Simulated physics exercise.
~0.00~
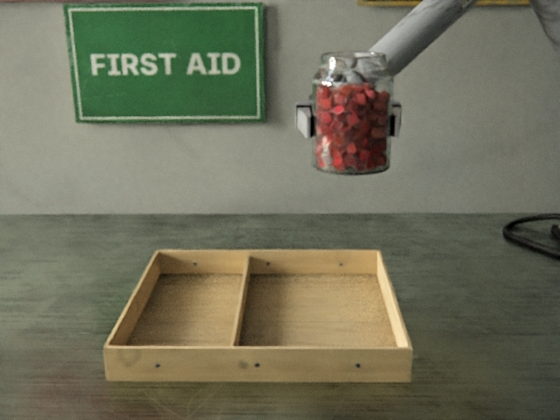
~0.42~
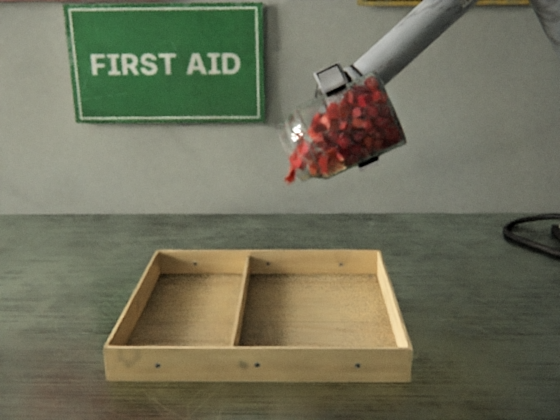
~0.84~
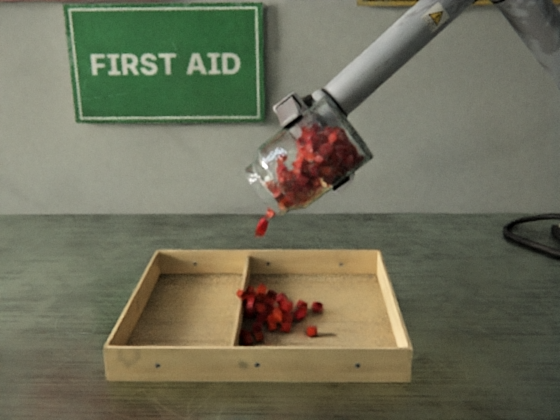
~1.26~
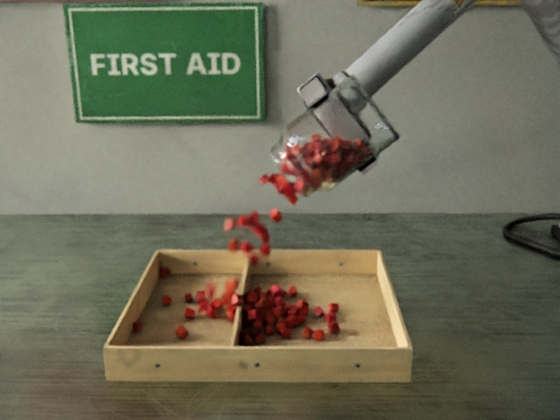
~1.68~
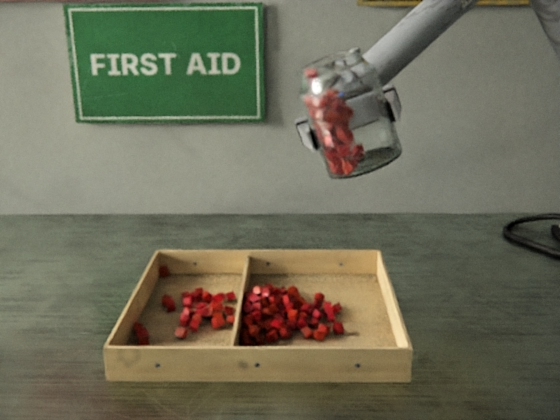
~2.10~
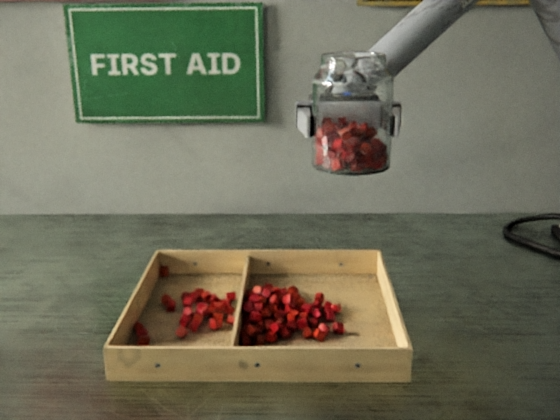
A gray robotic arm holds a clear glass jar of small red cubes upright above a divided wooden tray, with a green first aid sign on the wall behind. The arm tips the jar to the left, and the pieces slide toward its mouth. As it swings lower and tilts further, cubes tumble out and pile up just right of the divider. The jar then shifts up and to the right while more pieces fall, some scattering into the left section. Finally the arm turns the jar back upright, leaving the larger heap on the right, fewer cubes on the left, and some still inside the jar.
